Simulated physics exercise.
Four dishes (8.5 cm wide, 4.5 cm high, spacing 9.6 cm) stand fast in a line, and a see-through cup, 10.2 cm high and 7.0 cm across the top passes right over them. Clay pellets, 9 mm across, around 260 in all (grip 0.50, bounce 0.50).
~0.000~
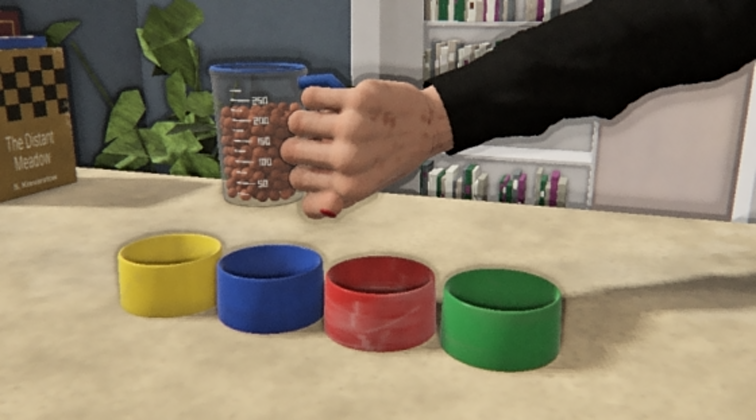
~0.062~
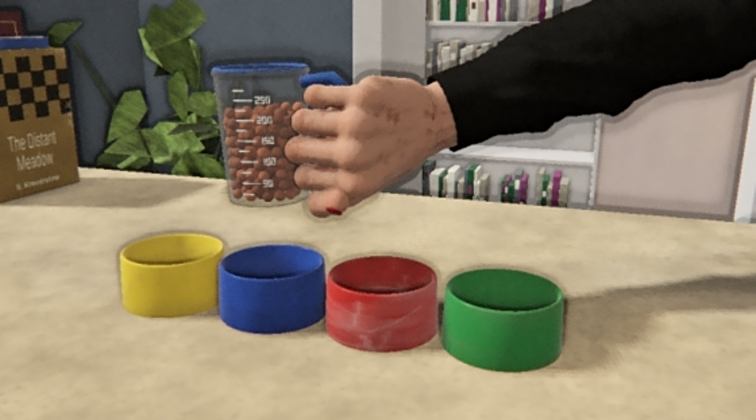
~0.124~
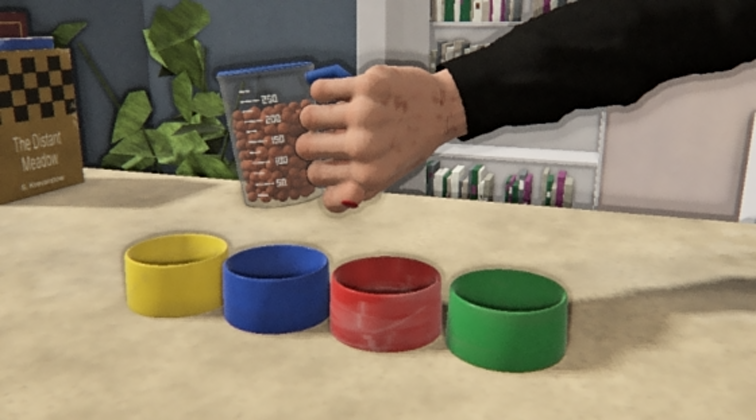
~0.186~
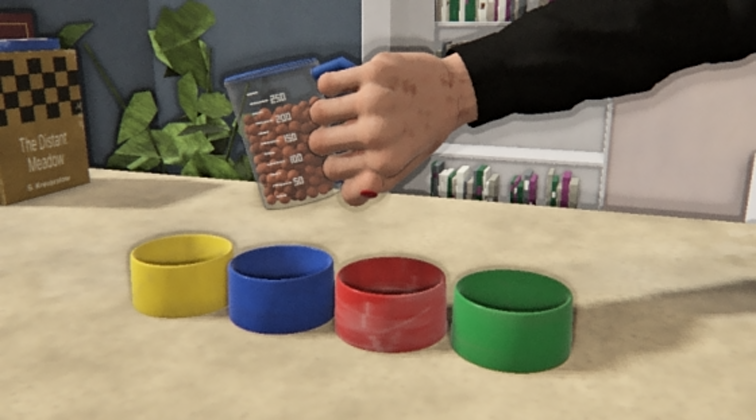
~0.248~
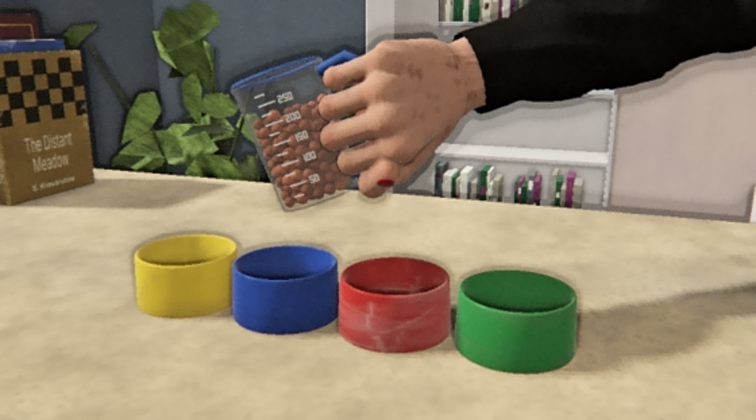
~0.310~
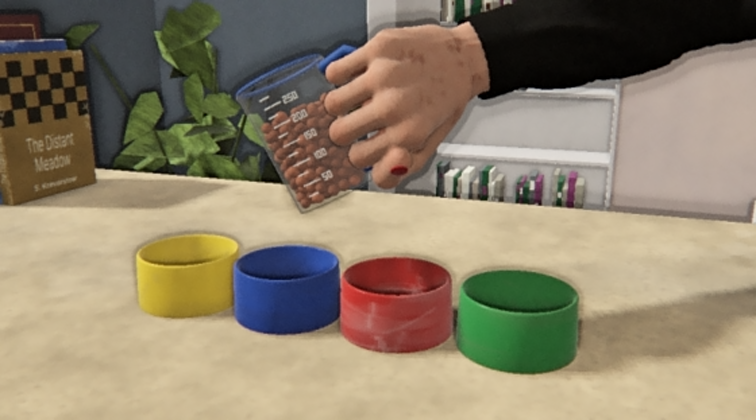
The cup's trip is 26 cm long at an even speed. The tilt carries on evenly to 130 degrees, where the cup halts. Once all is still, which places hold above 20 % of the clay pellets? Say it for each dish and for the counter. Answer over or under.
Red dish: Over; blue dish: Under; green dish: Under; yellow dish: Under; on the counter: Under.
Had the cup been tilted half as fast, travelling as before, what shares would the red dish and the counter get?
Then: Red 10; counter 10.
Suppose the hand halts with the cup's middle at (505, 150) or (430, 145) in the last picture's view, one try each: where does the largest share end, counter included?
Most goes to: Red; red.
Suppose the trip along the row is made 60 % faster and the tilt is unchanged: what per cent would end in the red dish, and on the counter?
Red 30, counter 20.
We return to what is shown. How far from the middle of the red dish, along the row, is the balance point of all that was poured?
About 2 cm to its left.
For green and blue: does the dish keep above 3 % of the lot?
Green no, blue yes.
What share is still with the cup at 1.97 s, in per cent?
Roughly 0 per cent.
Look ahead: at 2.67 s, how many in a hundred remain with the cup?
About 0 per cent.
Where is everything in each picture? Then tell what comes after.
The first picture shows cup at (261, 134), tilt 0 degrees, lip at (219, 67), moved 0.0 cm; middle of the pieces at (266, 147); yellow dish at (171, 250); blue dish at (271, 262); red dish at (380, 275); green dish at (502, 290).
The second picture shows cup at (265, 134), tilt 2 degrees, lip at (221, 69), moved 0.2 cm; middle of the pieces at (270, 147).
The third picture shows cup at (275, 135), tilt 7 degrees, lip at (226, 74), moved 0.7 cm; middle of the pieces at (281, 148).
The fourth picture shows cup at (288, 136), tilt 14 degrees, lip at (233, 81), moved 1.3 cm; middle of the pieces at (295, 148).
The fifth picture shows cup at (299, 136), tilt 20 degrees, lip at (240, 88), moved 2.0 cm; middle of the pieces at (308, 148).
The sixth picture shows cup at (309, 137), tilt 27 degrees, lip at (245, 96), moved 2.7 cm; middle of the pieces at (318, 148); yellow dish at (189, 251); blue dish at (287, 263); red dish at (396, 276); green dish at (519, 291). The cup turns about 110 degrees a second and travels 11 cm a second.
After 1.30 s, tilt 130 degrees; cup holds 45 %, red 35 %, blue 5 %.
After 1.97 s, tilt 130 degrees; cup holds 0 %, red 80 %, blue 5 %.
After 2.67 s, tilt 130 degrees; cup holds 0 %, red 80 %, blue 5 %.
At rest (3.0 s), red 80 %, blue 5 %, green 0 %, yellow 0 %, counter 15 %.
